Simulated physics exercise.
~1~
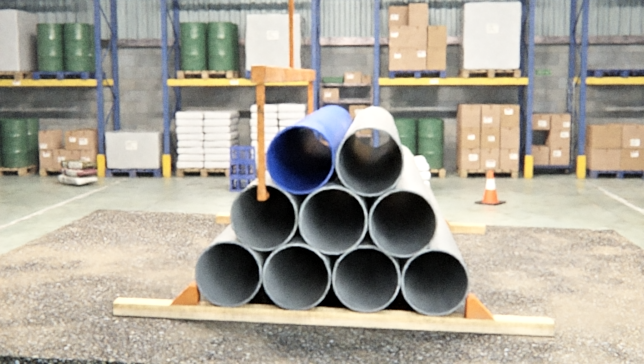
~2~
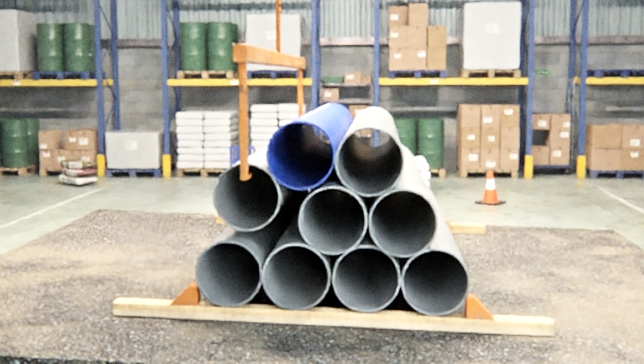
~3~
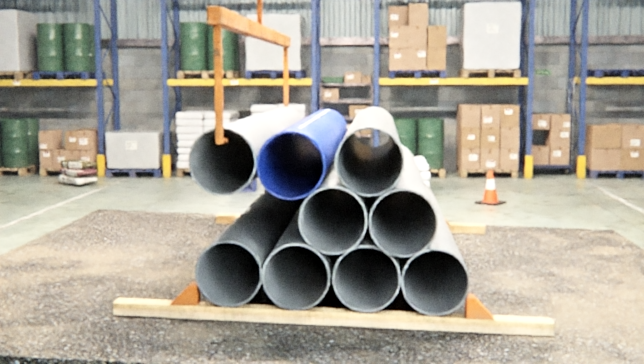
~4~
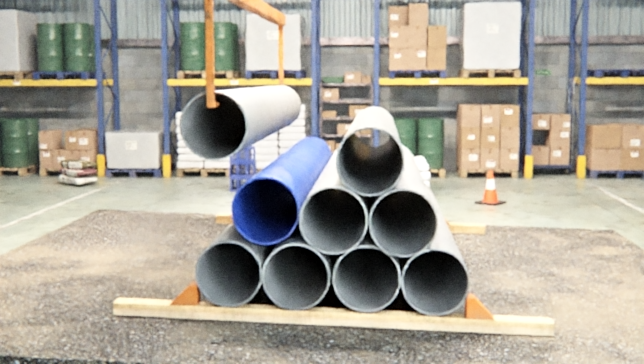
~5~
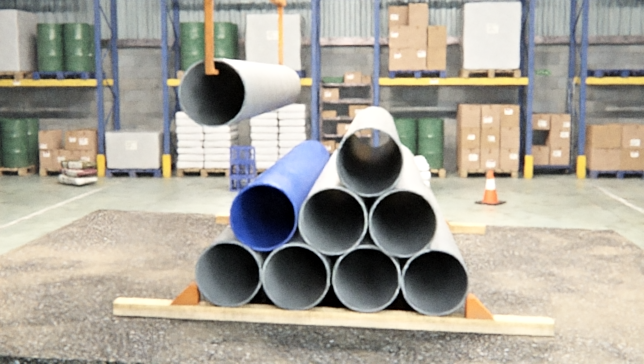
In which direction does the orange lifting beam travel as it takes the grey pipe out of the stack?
The orange beam moves up, carrying the grey pipe with it.
